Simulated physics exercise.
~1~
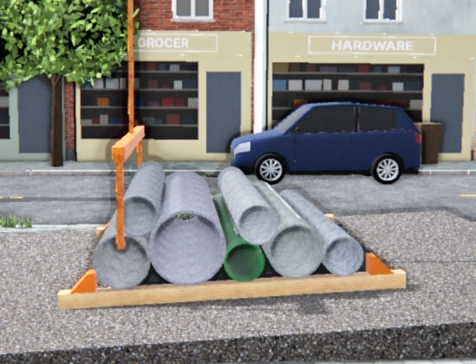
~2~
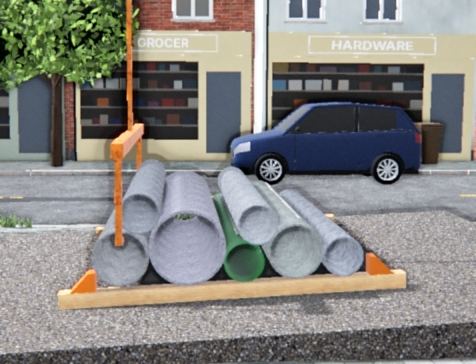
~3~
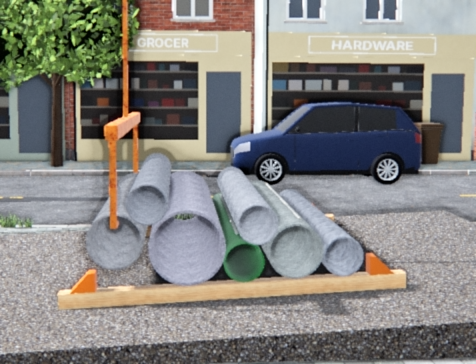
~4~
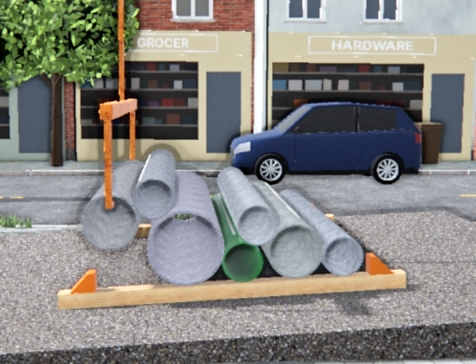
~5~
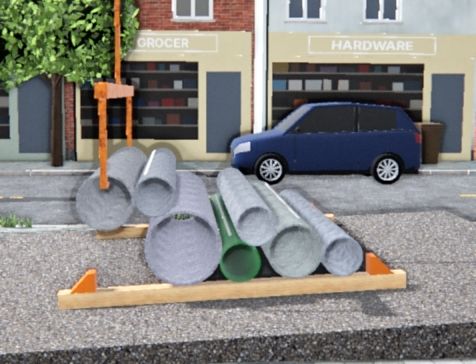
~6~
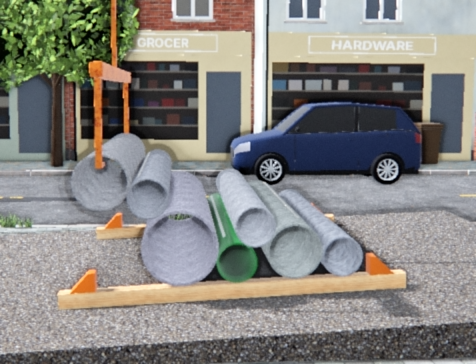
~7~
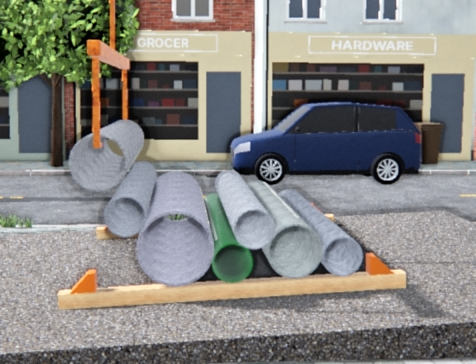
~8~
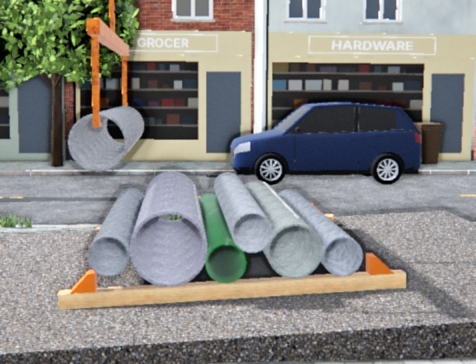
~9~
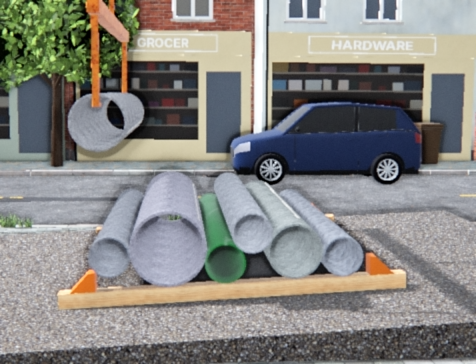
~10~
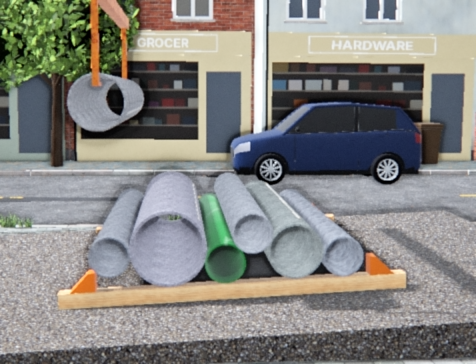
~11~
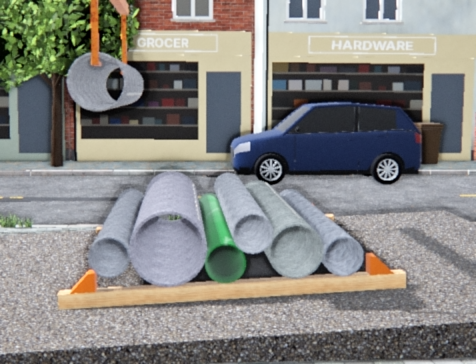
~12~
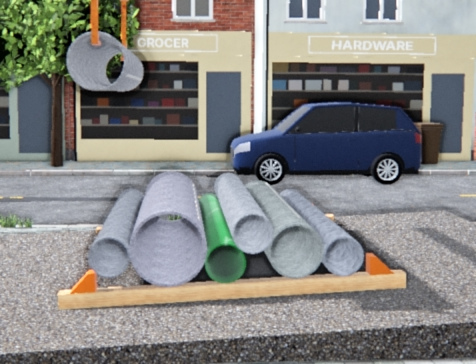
An orange lifting beam hoisted a large grey pipe out from the left end of a stack beside a street, and the neighbouring pipes rolled left, the green one shifting slightly, before the stack settled while the lifted pipe hung tilted above.
